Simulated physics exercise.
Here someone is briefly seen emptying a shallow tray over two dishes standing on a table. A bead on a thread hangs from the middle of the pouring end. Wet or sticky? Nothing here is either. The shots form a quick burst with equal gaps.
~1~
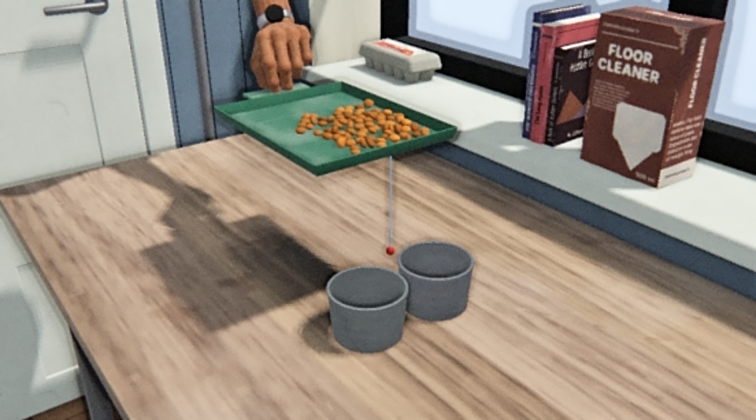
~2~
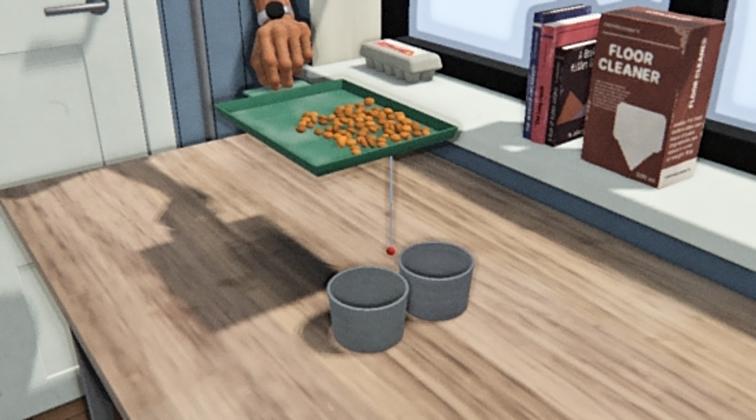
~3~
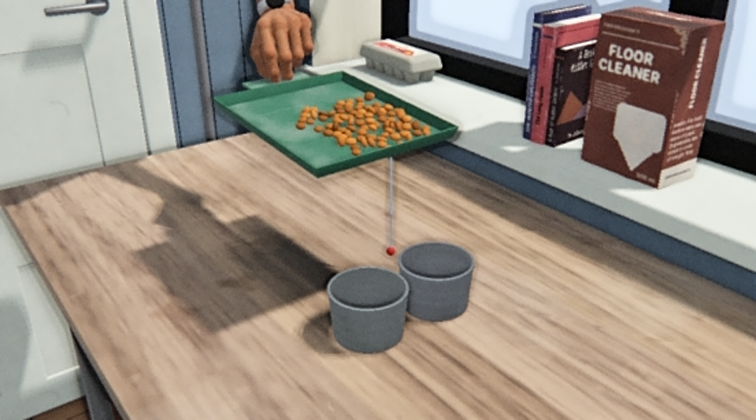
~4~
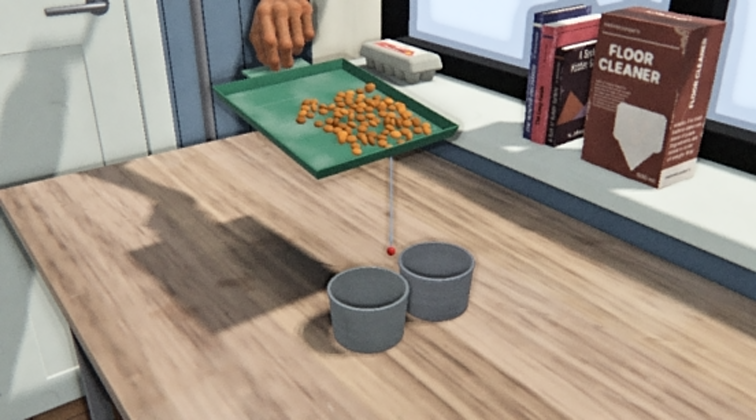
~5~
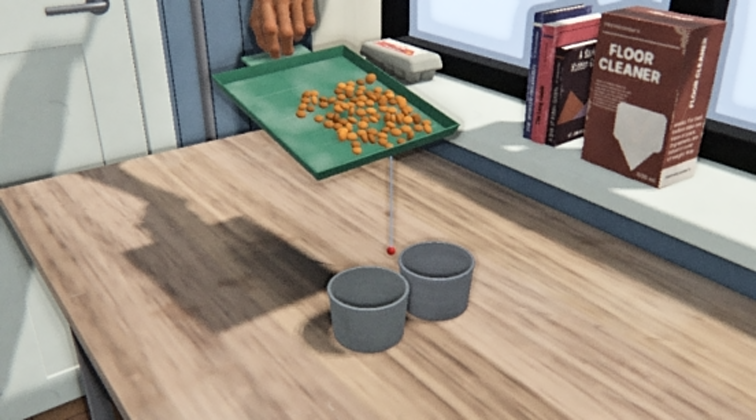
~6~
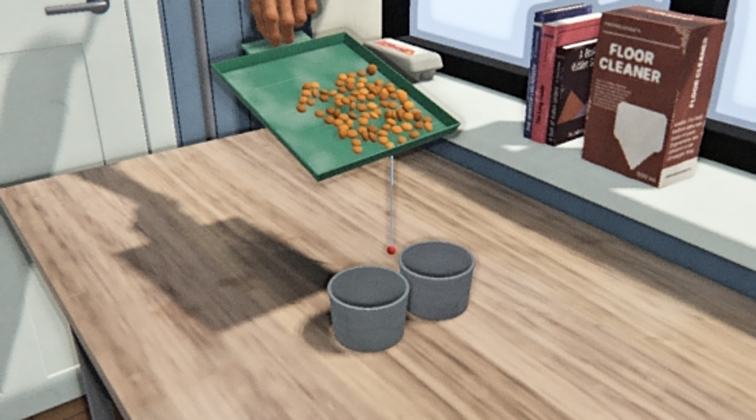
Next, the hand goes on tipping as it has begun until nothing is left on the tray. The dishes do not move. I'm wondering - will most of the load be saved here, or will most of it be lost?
Between them the dishes get the bulk of it.
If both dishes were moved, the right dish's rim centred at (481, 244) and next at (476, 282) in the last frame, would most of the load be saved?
Try 1: Not up to half; try 2: Not up to half.
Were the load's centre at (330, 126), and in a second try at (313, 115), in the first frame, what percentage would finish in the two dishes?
Around 70 then around 70 per cent.
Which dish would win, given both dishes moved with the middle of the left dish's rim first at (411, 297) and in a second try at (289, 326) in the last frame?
Well, the first go goes to the leftmost dish, and the second to the rightmost dish.
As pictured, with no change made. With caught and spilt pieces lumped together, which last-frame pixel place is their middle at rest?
It settles centred around (373, 326).
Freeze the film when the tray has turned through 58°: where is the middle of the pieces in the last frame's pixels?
Near (379, 142).
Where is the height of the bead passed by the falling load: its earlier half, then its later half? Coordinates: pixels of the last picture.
Around (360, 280) at first; around (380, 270) after that.
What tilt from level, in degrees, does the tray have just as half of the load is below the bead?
That happens at around 95°.
Soon after the last picture, tray tipped steeply; nearly all on the tray; a small part in the air.
A little later, tray tipped right over; about a third on the tray; about a third in the left dish; a small part in the right dish; a small part outside both; about a quarter in the air.
Later still, tray tipped past a quarter turn; about two thirds in the left dish; a small part in the right dish; about a quarter outside both.
At rest, tray tipped past a quarter turn; about two thirds in the left dish; a small part in the right dish; about a quarter outside both.
